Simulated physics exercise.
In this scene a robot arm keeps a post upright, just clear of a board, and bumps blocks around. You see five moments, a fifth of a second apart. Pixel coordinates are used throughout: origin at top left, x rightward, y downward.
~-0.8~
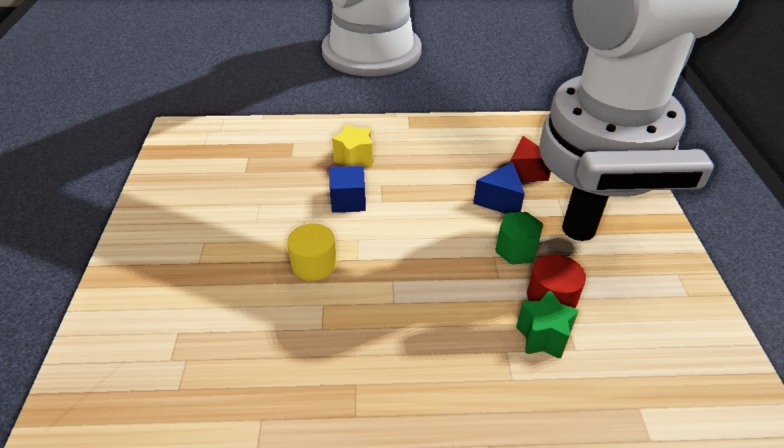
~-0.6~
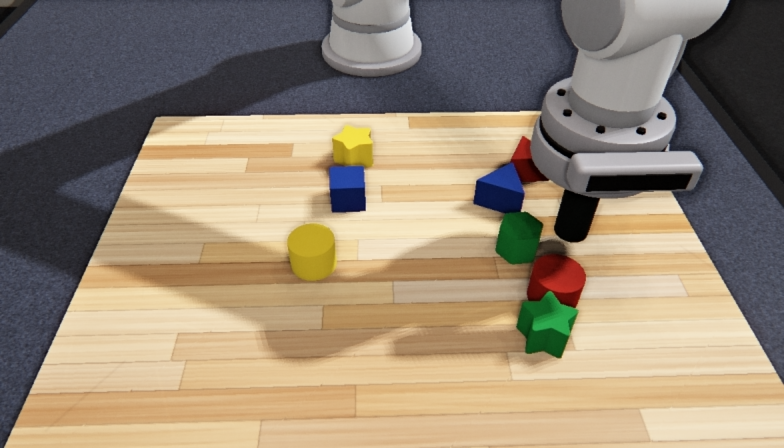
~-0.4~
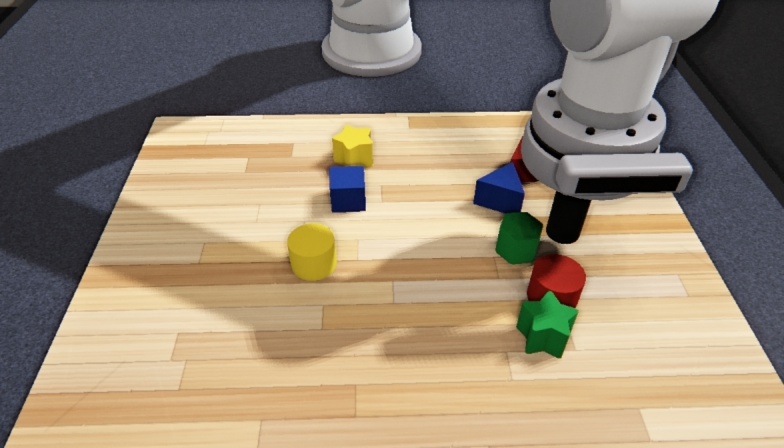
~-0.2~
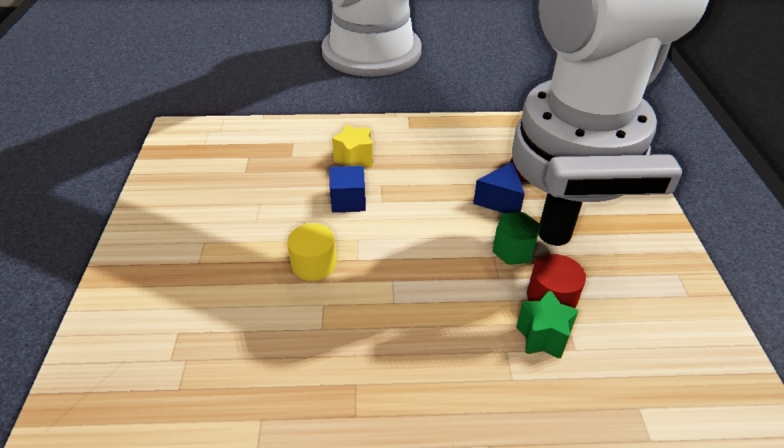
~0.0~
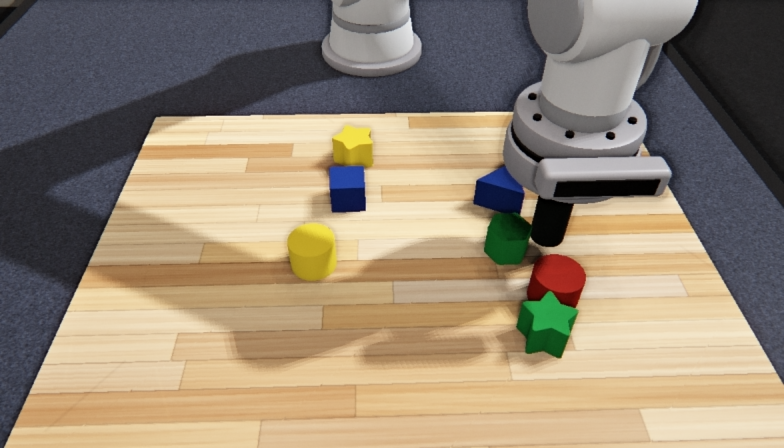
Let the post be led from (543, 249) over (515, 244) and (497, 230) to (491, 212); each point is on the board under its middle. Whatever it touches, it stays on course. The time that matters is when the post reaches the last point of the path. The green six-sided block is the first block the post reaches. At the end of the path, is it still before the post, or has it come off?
When the path ends, it will lie beside or behind the post.
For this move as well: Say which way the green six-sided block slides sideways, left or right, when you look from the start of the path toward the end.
The left.
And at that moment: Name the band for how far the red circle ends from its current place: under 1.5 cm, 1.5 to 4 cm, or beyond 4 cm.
Below 1.5 cm.
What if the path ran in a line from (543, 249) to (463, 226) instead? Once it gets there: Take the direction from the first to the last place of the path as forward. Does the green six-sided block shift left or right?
It will end up to the left.
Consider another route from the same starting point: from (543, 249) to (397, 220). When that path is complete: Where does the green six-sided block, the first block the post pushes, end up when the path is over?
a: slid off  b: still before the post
My pick is a.
The first path, step by step. Halfway along, post at (505, 226); green six-sided block at (475, 225), turned 35° anticlockwise.
At the end, post at (493, 199); blue three-sided block at (504, 170); green six-sided block at (474, 224), turned 45° anticlockwise; red circle unmoved.
